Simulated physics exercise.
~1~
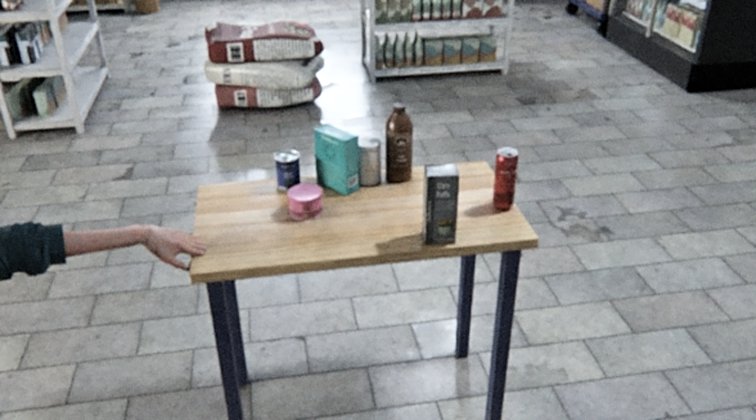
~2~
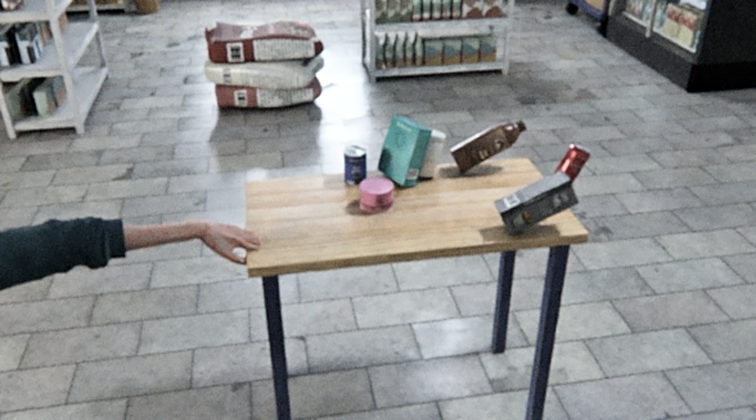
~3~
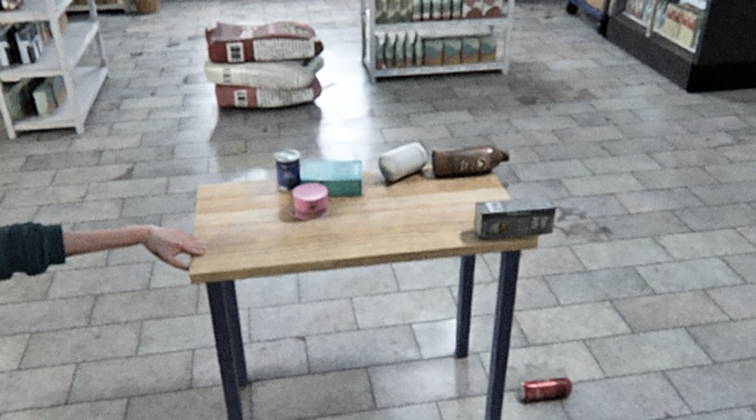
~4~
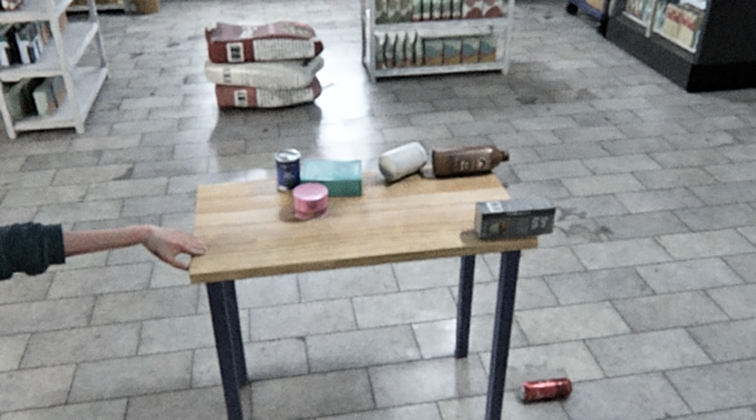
A hand reaches in from the left to hold the edge of a light wooden table with dark legs, seen from slightly above on a shop's tiled floor, with stacked sacks and shelves behind. On it stand a blue tin, a pink tub, a turquoise packet, a white jar, a brown bottle, a grey carton and a red can. The hand shoves the table right, and the taller items tip. The table is then pulled back left, and the red can drops to the floor. Finally, the packet, jar, bottle and carton lie toppled on top, while the tin and tub remain upright near their starting places.
